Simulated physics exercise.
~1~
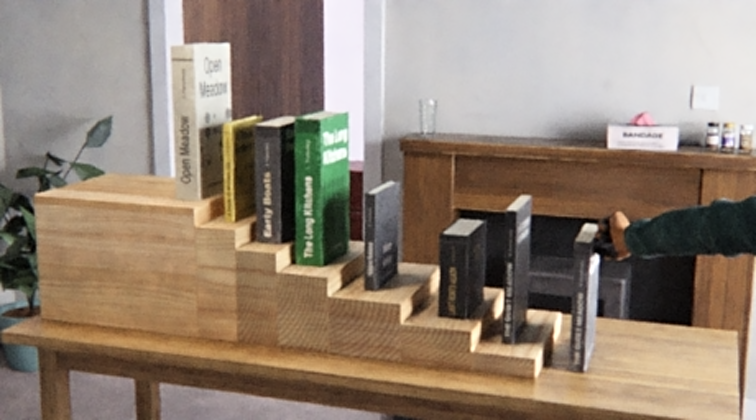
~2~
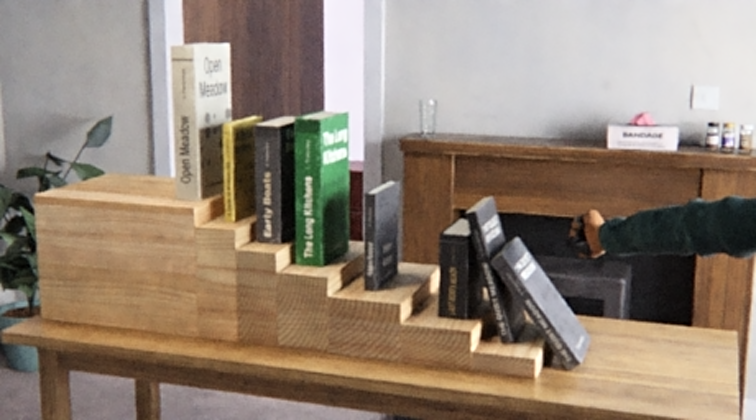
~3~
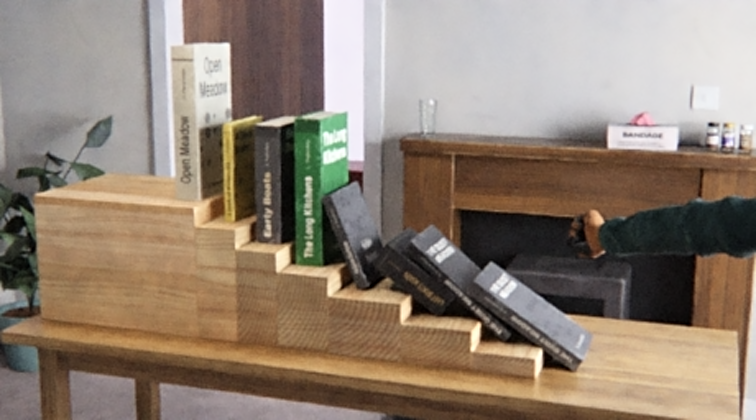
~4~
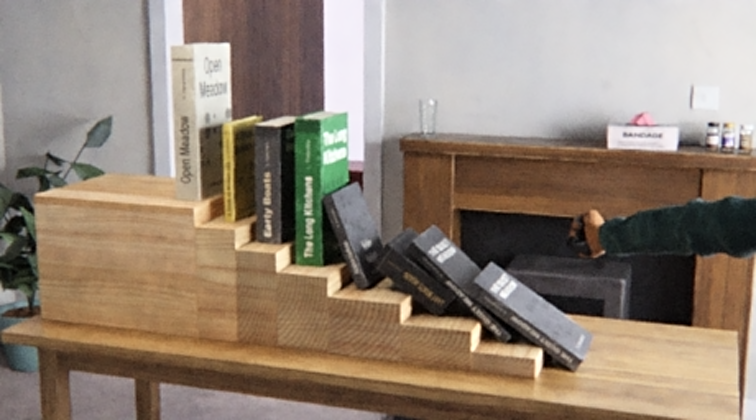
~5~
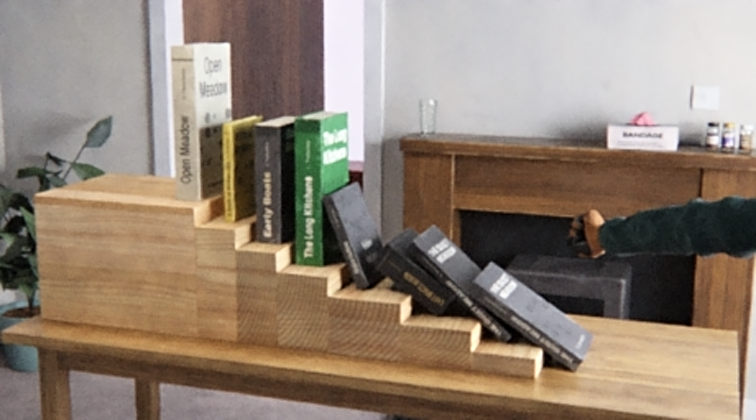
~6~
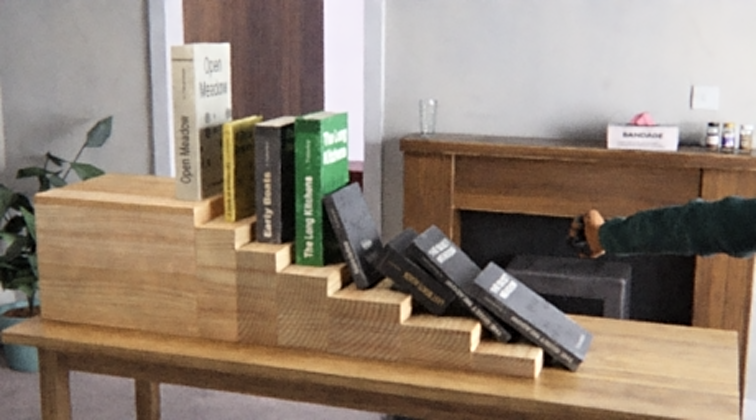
In a grey-walled room with a wooden fireplace, a still camera looks across a table holding a flight of low wooden steps that descends to the right. Eight hardback books stand on end along it, a cream one at the top, then yellow, black and green ones, with dark grey ones below. A hand in a dark green sleeve reaches in at the right, and the lowest book tips left into its neighbour. The toppling runs up the steps until four dark books lean in a row, the uppermost resting against the green book. The green, black, yellow and cream books stay upright.
